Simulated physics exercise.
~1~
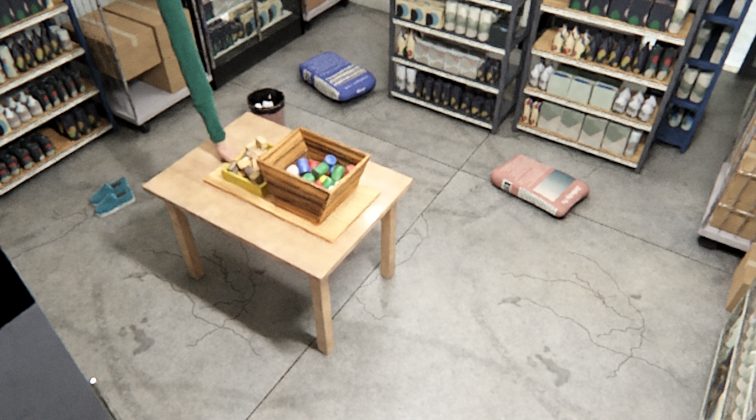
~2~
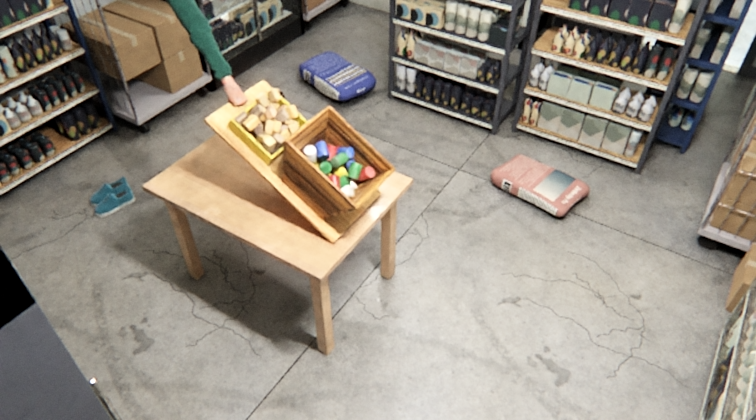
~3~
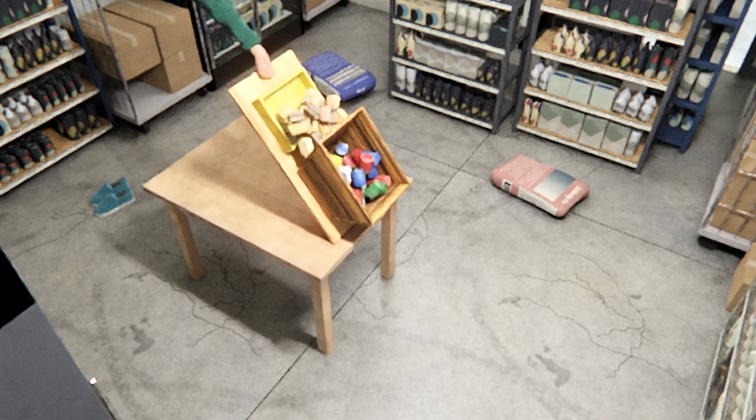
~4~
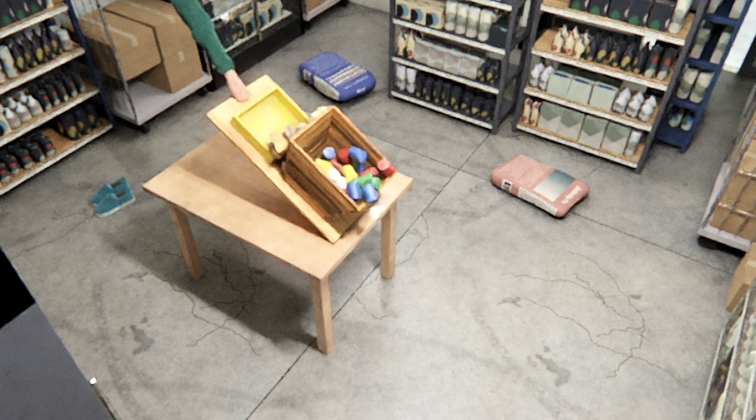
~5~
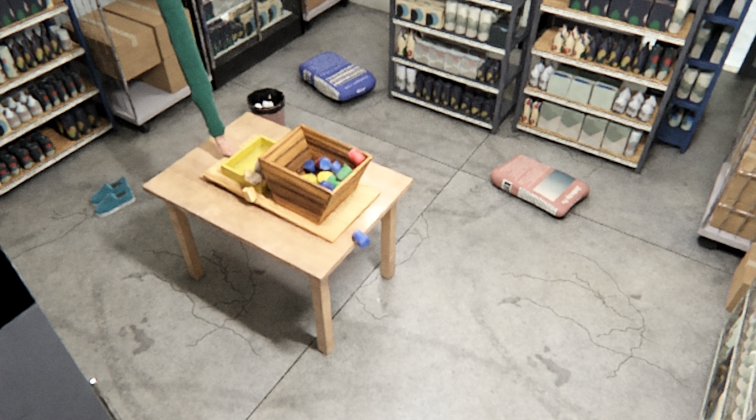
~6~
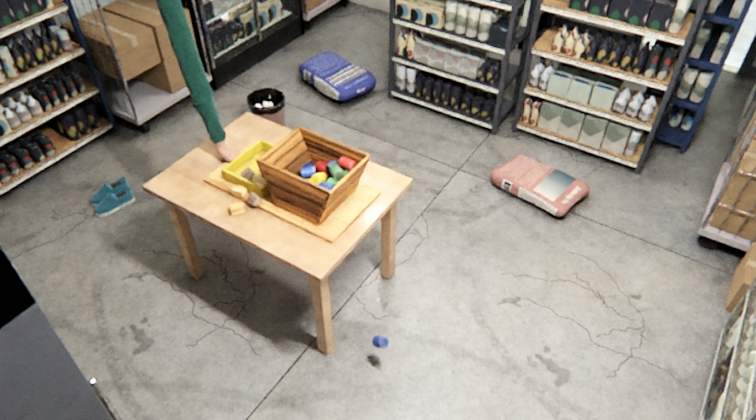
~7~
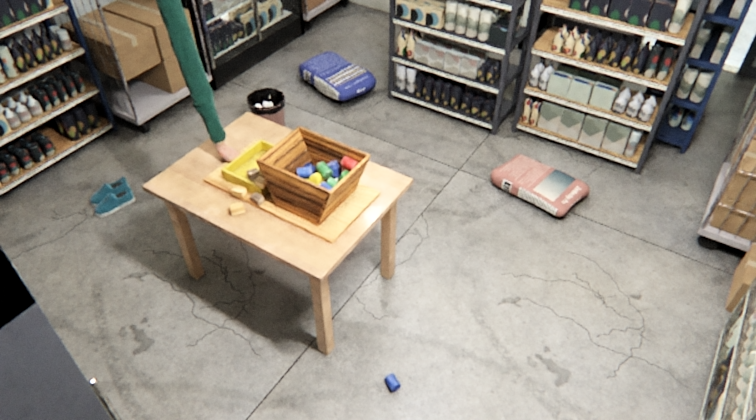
Shelf board tipping steeply right on a table, spilling most pieces from its yellow box, then lowering flat as one blue jar drops to the floor.
